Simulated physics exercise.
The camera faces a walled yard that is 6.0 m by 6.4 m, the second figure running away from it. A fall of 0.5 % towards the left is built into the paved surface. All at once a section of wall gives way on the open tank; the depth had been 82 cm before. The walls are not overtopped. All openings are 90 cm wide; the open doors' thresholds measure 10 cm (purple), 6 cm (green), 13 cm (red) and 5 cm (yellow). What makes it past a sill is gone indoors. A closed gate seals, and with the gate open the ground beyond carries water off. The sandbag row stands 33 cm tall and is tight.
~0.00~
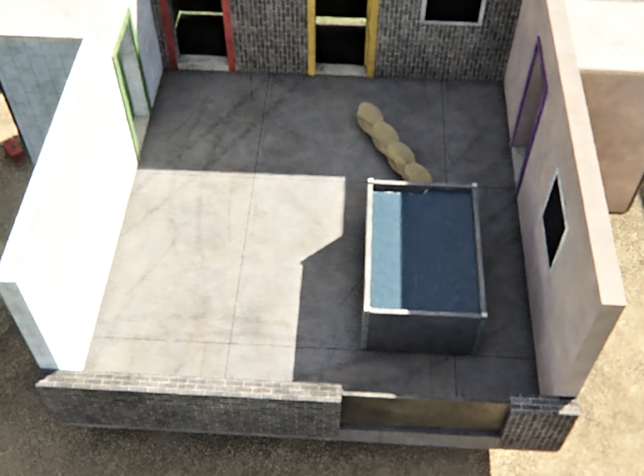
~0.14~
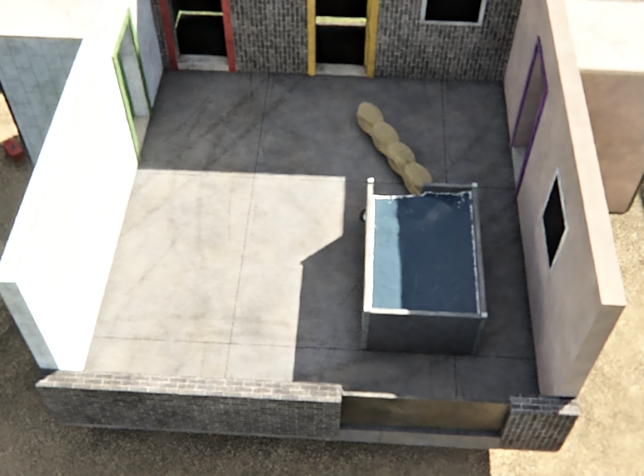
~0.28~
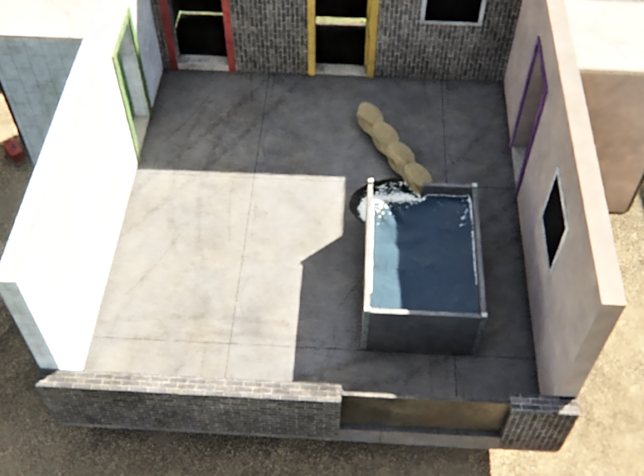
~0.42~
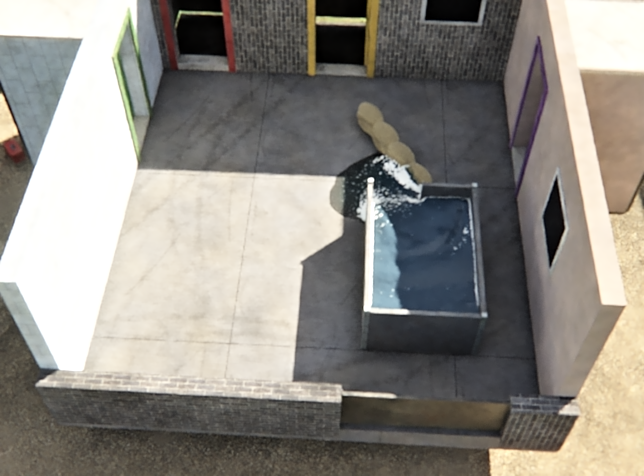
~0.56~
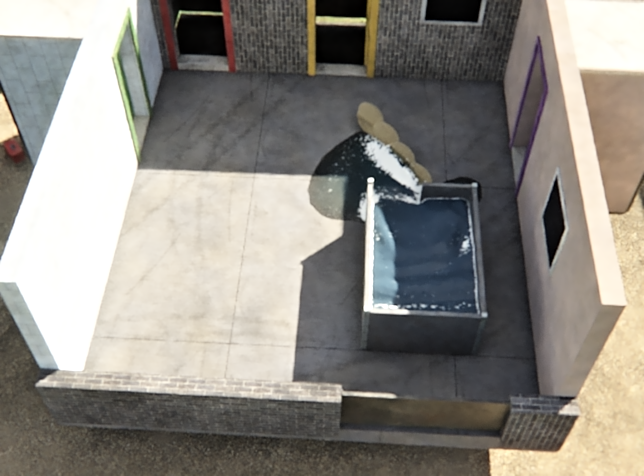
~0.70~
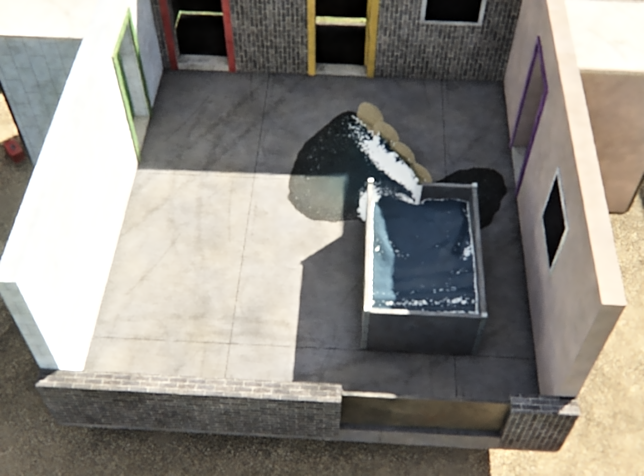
Water pours out behind the open tank and spreads across the paved yard, mostly leftward.
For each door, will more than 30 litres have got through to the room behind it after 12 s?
Purple door: The total remains smaller than the cap. Green door: The total grows larger than the cap. Red door: The total grows larger than the cap. Yellow door: The total grows larger than the cap.
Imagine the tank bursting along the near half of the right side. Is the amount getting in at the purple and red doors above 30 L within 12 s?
Here's how it goes: Purple falls short, red falls short.
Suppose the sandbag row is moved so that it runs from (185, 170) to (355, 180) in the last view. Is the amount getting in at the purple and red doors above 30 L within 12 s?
So the purple door comes out low enough while the red door comes out low enough.
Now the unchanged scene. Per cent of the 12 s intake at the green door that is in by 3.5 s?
Around 20 percent.
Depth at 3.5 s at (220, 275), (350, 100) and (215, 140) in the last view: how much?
Roughly 0, 2, 3 cm.
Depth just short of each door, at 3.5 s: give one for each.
Depths: Purple door 5 cm, green door 14 cm, red door 25 cm, yellow door 10 cm.
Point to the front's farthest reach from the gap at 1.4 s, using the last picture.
Somewhere near pixel (245, 75).
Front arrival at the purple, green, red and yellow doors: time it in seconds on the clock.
Purple: 0.8 s; green: 2.4 s; red: 1.6 s; yellow: 1.1 s.
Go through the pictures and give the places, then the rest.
In the first frame, the open tank at (423, 248) is whole and still, 82 cm deep.
In the second frame, the front is at a hidden place, 0.5 m from the gap on the open tank's far side; 0.2 m2 of floor is under water; 82 cm left at the back of the open tank.
In the third frame, water pours out on the open tank's far side and has run 0.8 m, to a hidden place; typically 13 cm deep outside, 82 cm at the open tank's back.
In the fourth frame, the front is at (381, 155), 1.4 m from the gap on the open tank's far side; 1.4 m2 of floor is under water; 82 cm left at the back of the open tank.
In the fifth frame, water pours out on the open tank's far side and has run 1.9 m, to (359, 136); typically 6 cm deep outside, 76 cm at the open tank's back.
In the sixth frame, the front is at (350, 115), 2.4 m from the gap on the open tank's far side; 3.5 m2 of floor is under water; 68 cm left at the back of the open tank.
After 1.4 s water covers 25 % of the floor and is deepest (46 cm) near (400, 190); purple door 7 cm at the sill, 0 L in, green door not reached, red door not reached, yellow door 4 cm at the sill, 2 L in.
After 2.2 s water covers 35 % of the floor and is deepest (58 cm) near (163, 72); purple door 8 cm at the sill, 0 L in, green door not reached, red door 20 cm at the sill, 4 L in, yellow door 10 cm at the sill, 16 L in.
After 3.5 s water covers 45 % of the floor and is deepest (34 cm) near (172, 79); purple door 5 cm at the sill, 1 L in, green door 14 cm at the sill, 24 L in, red door 25 cm at the sill, 64 L in, yellow door 10 cm at the sill, 53 L in.
After 7.0 s water covers 85 % of the floor and is deepest (15 cm) near (160, 86); purple door 2 cm at the sill, 1 L in, green door 10 cm at the sill, 82 L in, red door 14 cm at the sill, 150 L in, yellow door 6 cm at the sill, 87 L in.
After 12.0 s water covers 95 % of the floor and is deepest (10 cm) near (486, 419); purple door 3 cm at the sill, 1 L in, green door 8 cm at the sill, 110 L in, red door 7 cm at the sill, 151 L in, yellow door 5 cm at the sill, 96 L in.
